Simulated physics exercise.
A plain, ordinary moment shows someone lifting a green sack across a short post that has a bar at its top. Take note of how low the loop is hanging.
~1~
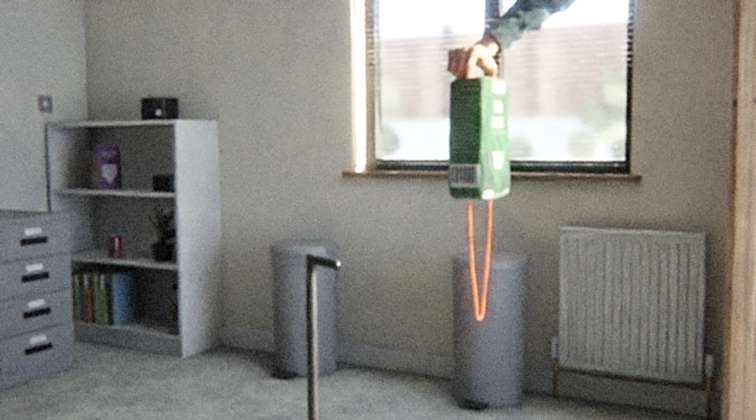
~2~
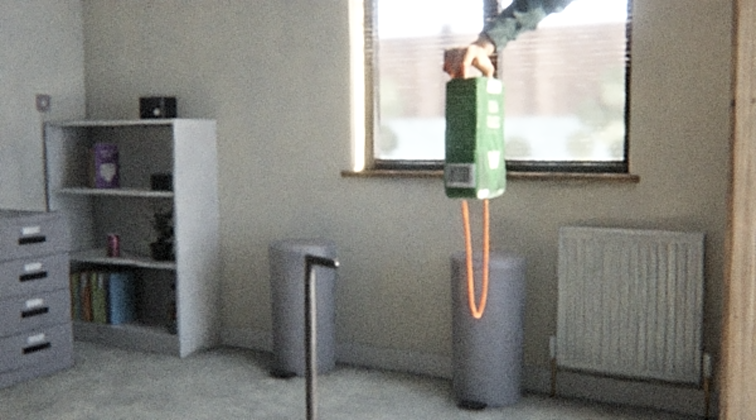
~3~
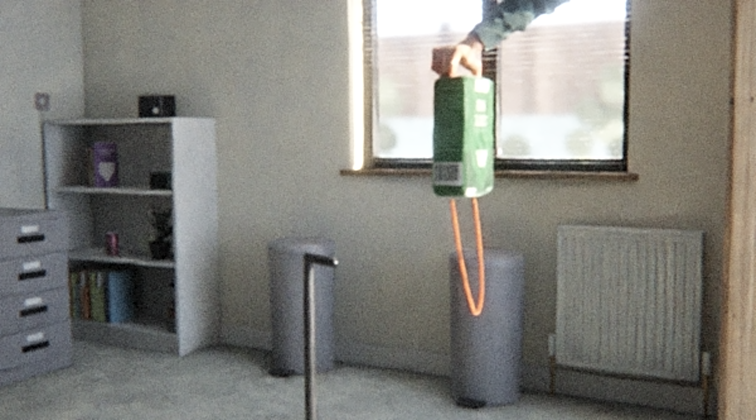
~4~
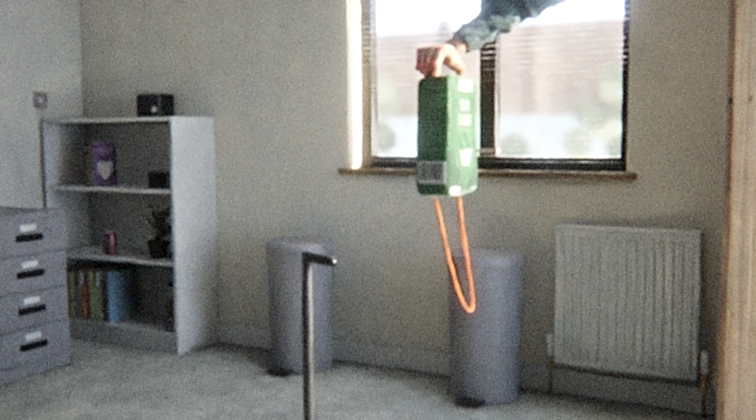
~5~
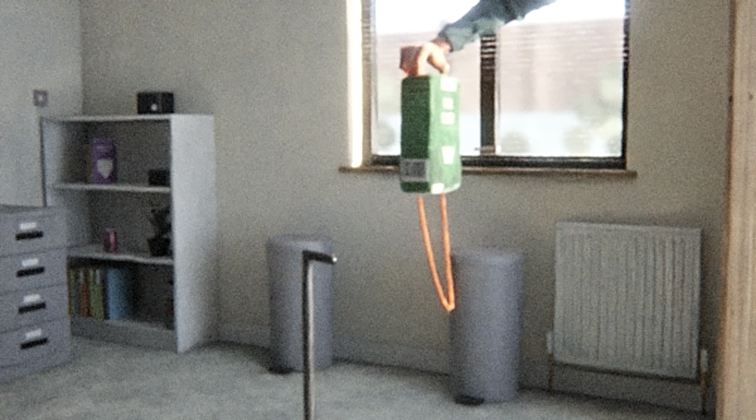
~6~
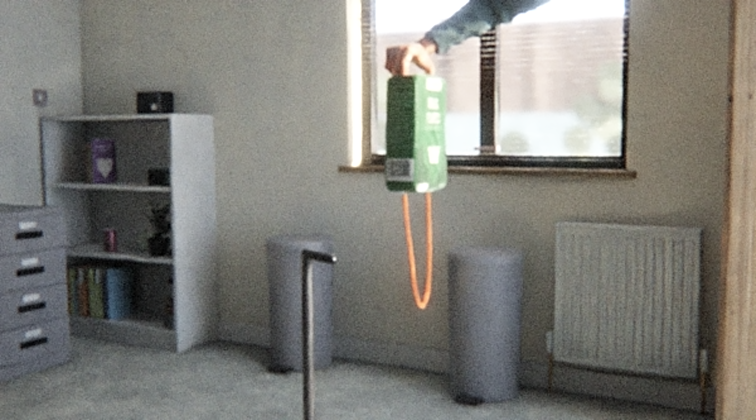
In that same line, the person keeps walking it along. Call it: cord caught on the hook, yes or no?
Yes.
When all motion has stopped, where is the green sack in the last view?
Middle at (245, 135).
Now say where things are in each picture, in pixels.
The first picture shows green sack (480, 139); hook tip (336, 265).
The second picture shows green sack (475, 138); bottom of the loop (479, 315).
The third picture shows green sack (463, 137).
The fourth picture shows green sack (448, 136); bottom of the loop (471, 309).
The fifth picture shows green sack (430, 134).
The sixth picture shows green sack (416, 134); bottom of the loop (423, 305); hook tip (331, 259); hook points towards it, loop hangs below the hook.
Then, 0.70 s on from there, sack nearing the post near (339, 134).
Then, 1.30 s on from there, sack past the post near (278, 134).
In the end, sack past the post near (245, 135); loop tight round the post, hand stopped. The green sack is jerked back by its loop.
